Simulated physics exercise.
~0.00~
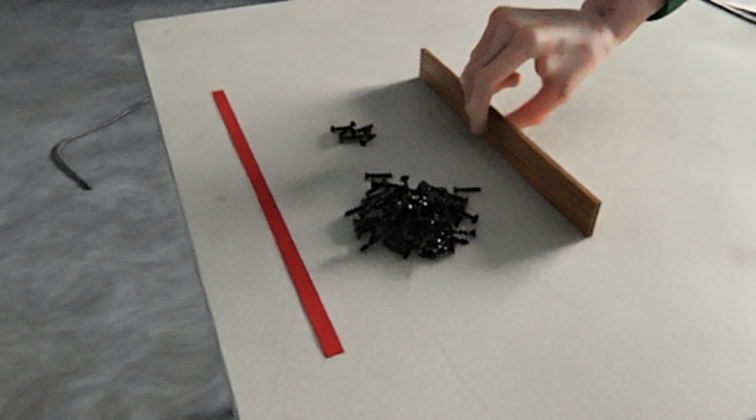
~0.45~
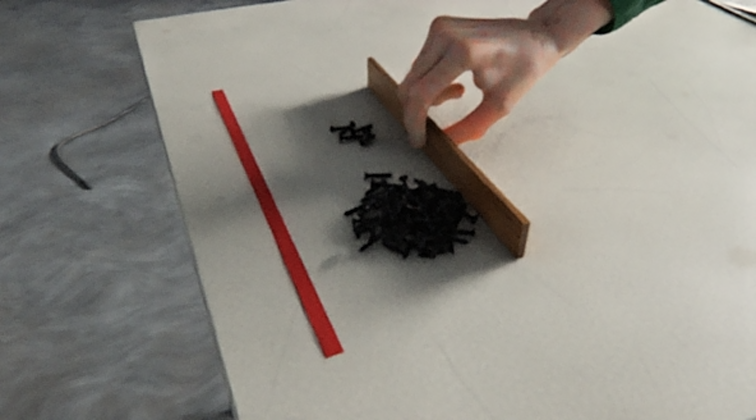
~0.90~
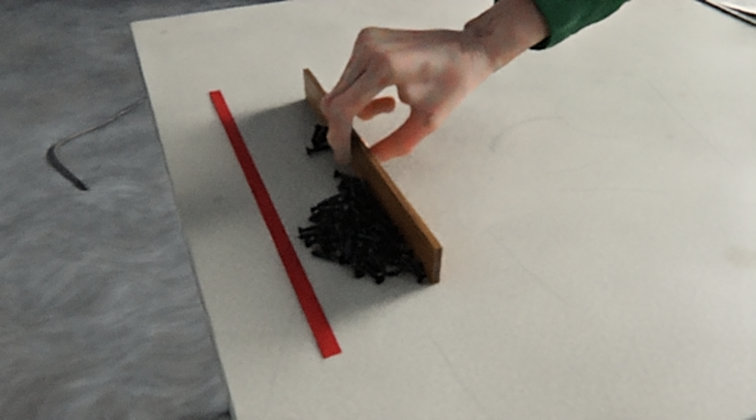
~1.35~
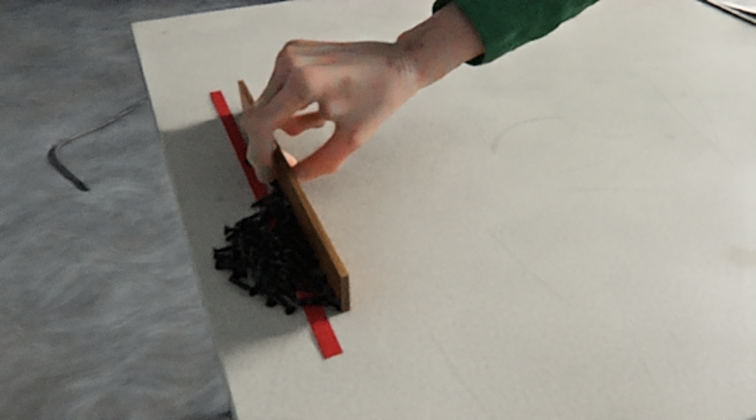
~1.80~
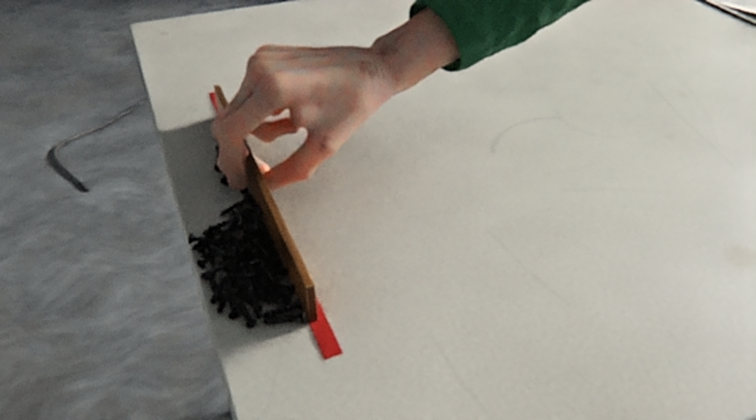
A pale tabletop is seen from above at a slant, with a grey, furry-looking surface beyond its left edge. A strip of red tape runs down the left side, and to its right lie a large pile of small black screws and a much smaller cluster farther back. A hand in a green sleeve holds a wooden strip upright and slides it left until it meets both groups. It pushes them together across the tape. The strip finally stands along the tape, with the large pile crowded at the table's edge and the small cluster partly hidden behind the fingers, still on the table.
